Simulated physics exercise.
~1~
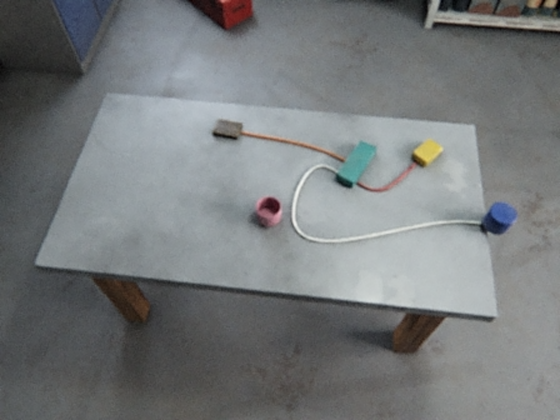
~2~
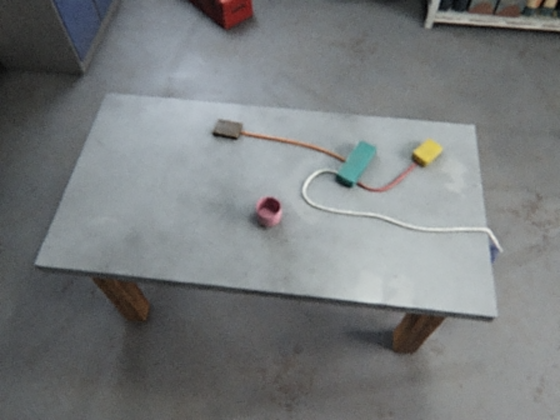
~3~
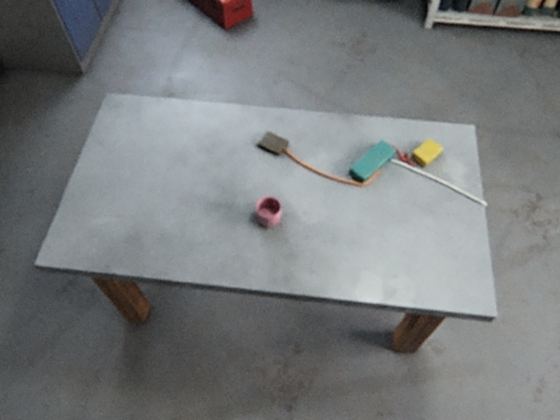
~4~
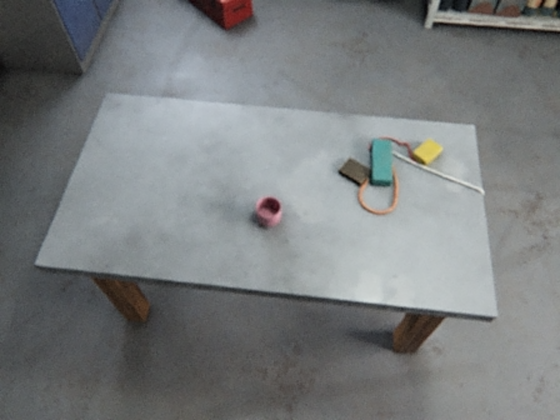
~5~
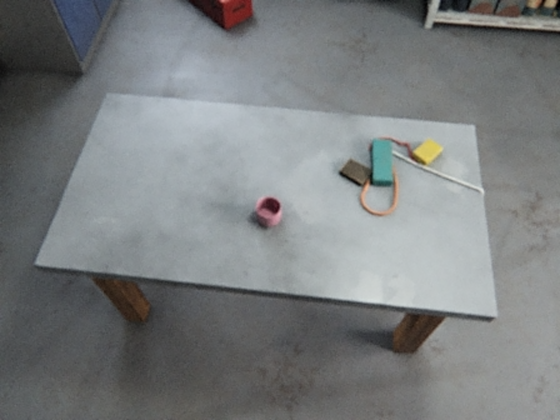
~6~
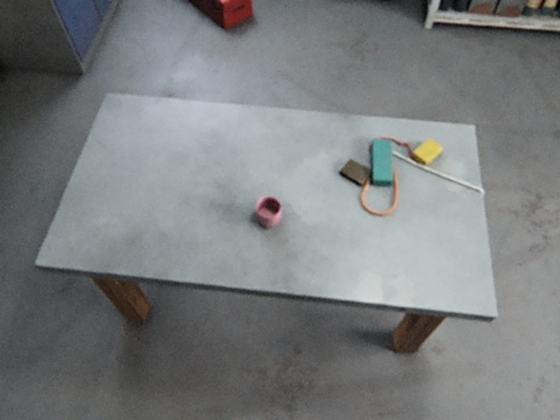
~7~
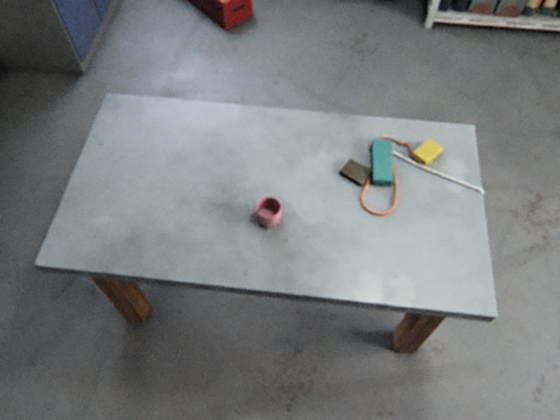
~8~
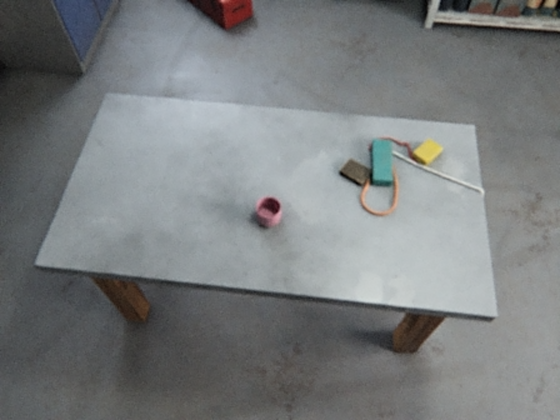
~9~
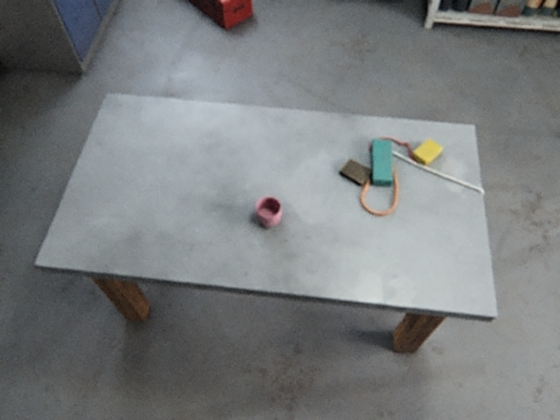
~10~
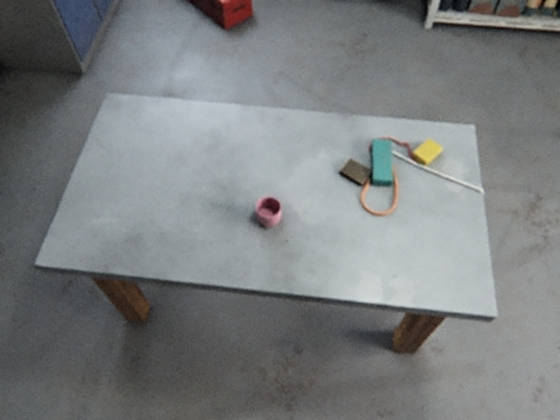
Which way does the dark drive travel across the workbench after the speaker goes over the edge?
It slides to the right, ending up close beside the teal power strip.
